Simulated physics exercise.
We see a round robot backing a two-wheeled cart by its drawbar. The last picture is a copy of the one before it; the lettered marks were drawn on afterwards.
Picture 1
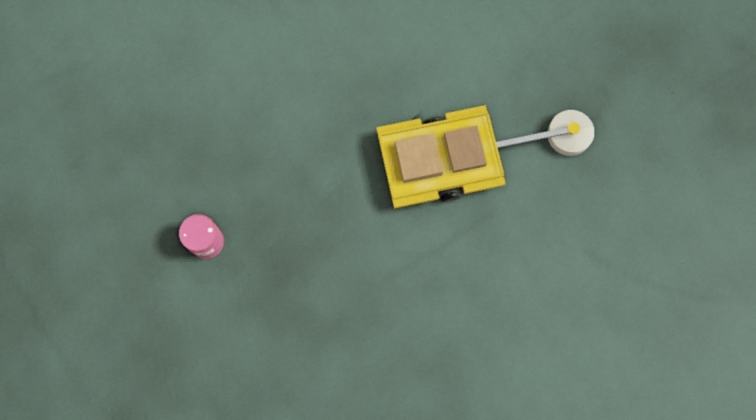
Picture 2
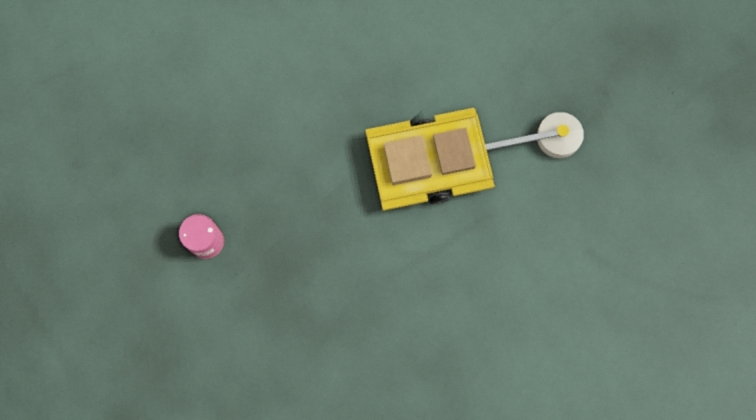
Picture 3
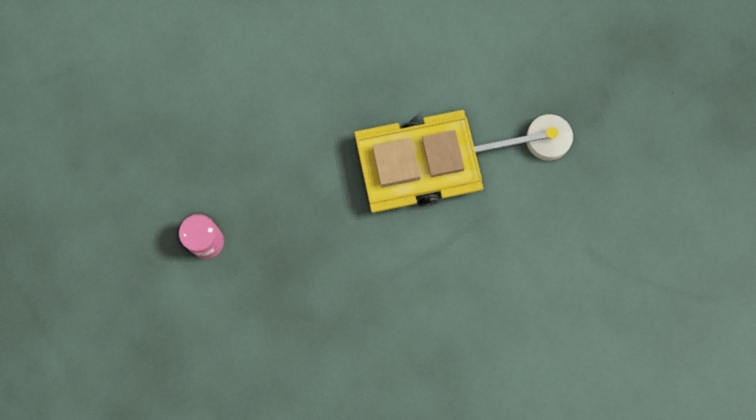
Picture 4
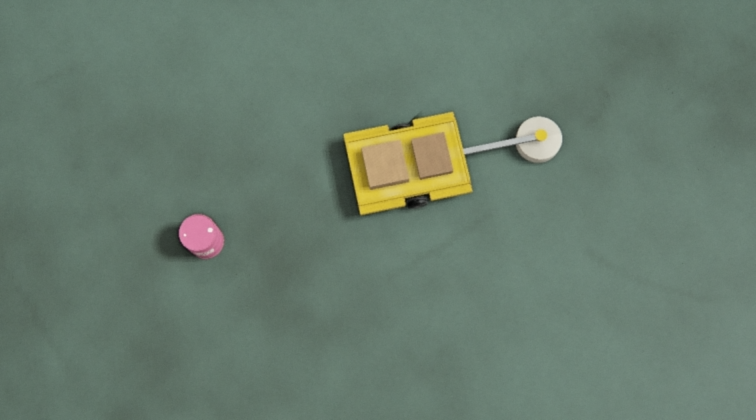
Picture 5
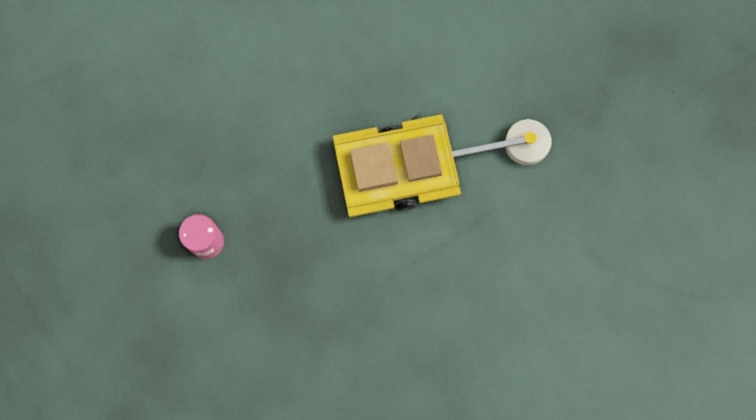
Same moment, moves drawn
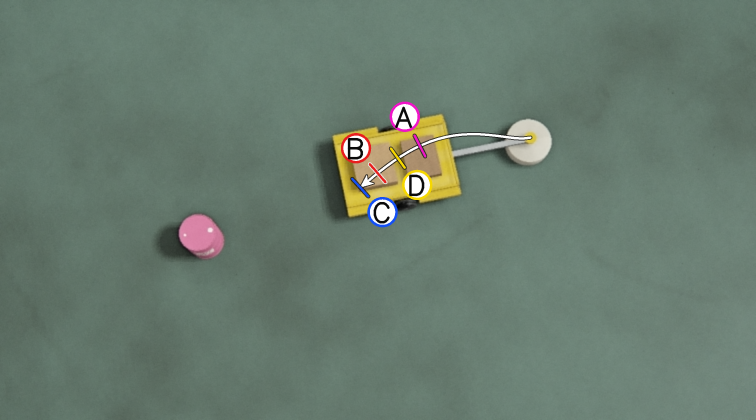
A yellow cart with two wooden blocks rolls slowly left, pushed by a round white robot.
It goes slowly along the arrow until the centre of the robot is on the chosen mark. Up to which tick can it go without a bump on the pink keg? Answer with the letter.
It should halt at A.
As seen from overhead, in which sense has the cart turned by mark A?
Anticlockwise.
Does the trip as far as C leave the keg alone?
No.
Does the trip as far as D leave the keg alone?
No.
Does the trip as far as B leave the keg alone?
No.
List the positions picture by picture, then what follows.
In the first picture, yellow cart (441, 156); pink keg (206, 241); robot (571, 132).
In the second picture, robot (561, 134); yellow cart (430, 158); pink keg (206, 241).
In the third picture, robot (550, 137); yellow cart (419, 160); pink keg (206, 241).
In the fourth picture, robot (539, 139); yellow cart (407, 162); pink keg (206, 241).
In the fifth picture, robot (529, 141); yellow cart (396, 164); pink keg (206, 241).
On the copy, A at (420, 146); B at (378, 173); C at (360, 188); D at (398, 158); the route from (531, 138) via (438, 139) to (360, 188).
On A. First, robot (490, 139), cart (360, 173).
Then, robot (451, 140), cart (324, 186).
Finally, robot (419, 150), cart (292, 199); nothing has been touched.
By contrast, B is too far, the keg has been hit; C is too far, the keg has been hit; D is too far, the keg has been hit.
